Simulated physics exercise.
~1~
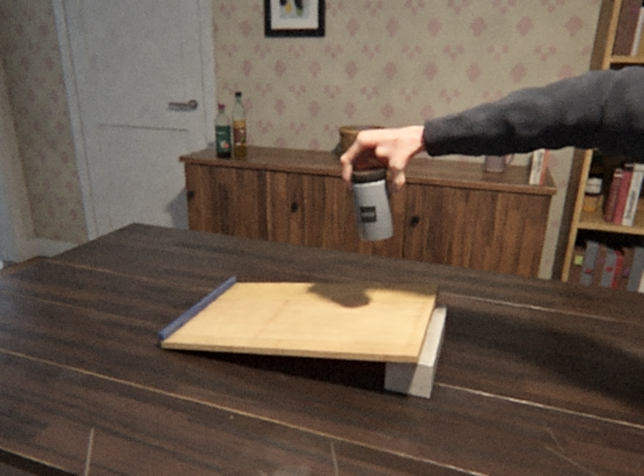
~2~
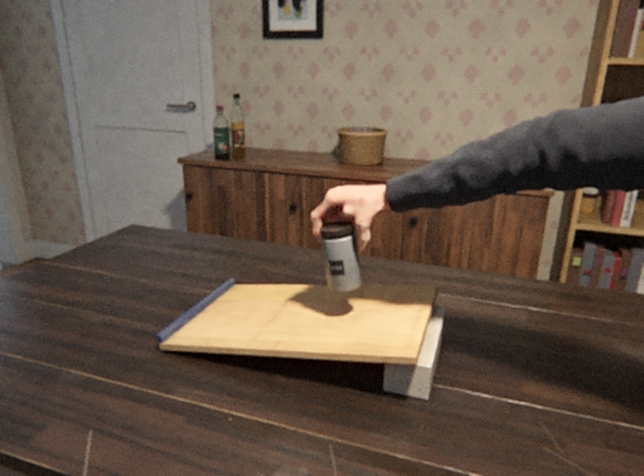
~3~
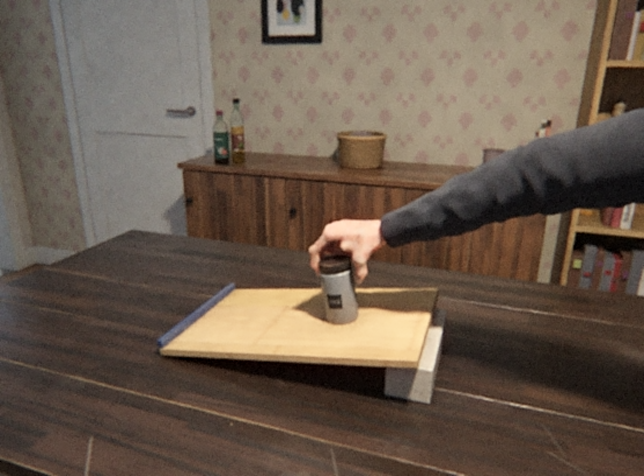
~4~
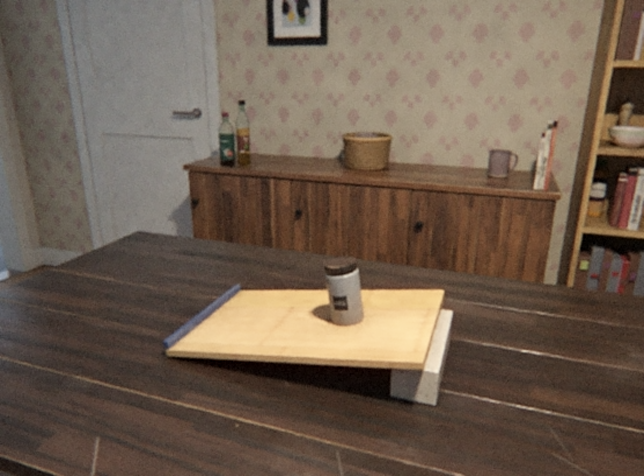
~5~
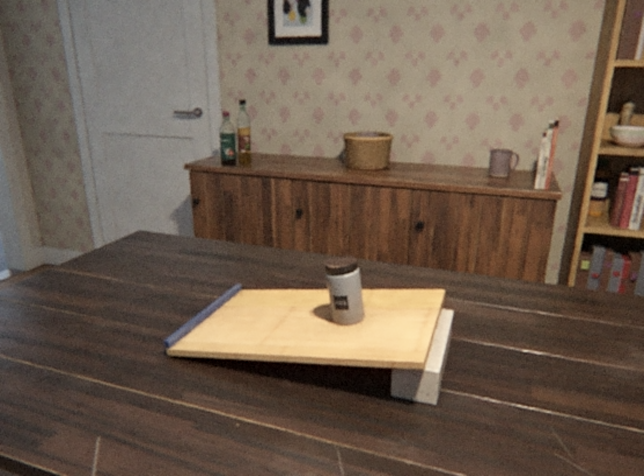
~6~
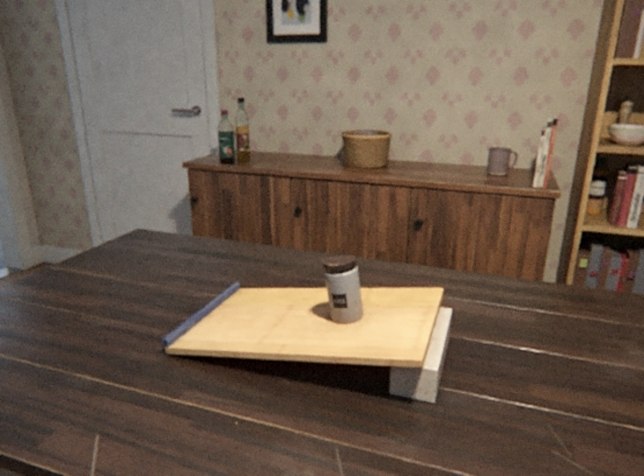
At the start, a hand reaches in from the right, holding a grey jar with a dark lid above a pale wooden board. The board slopes gently down to the left on a dark table, its right end propped on a light block and a blue strip along its lower edge. The hand moves the jar left and down, then sets it on the board, where it leans slightly with the slope. The fingers let go and the arm withdraws from view. Left alone, the jar does not slide or tip, and it ends resting exactly where it was placed.
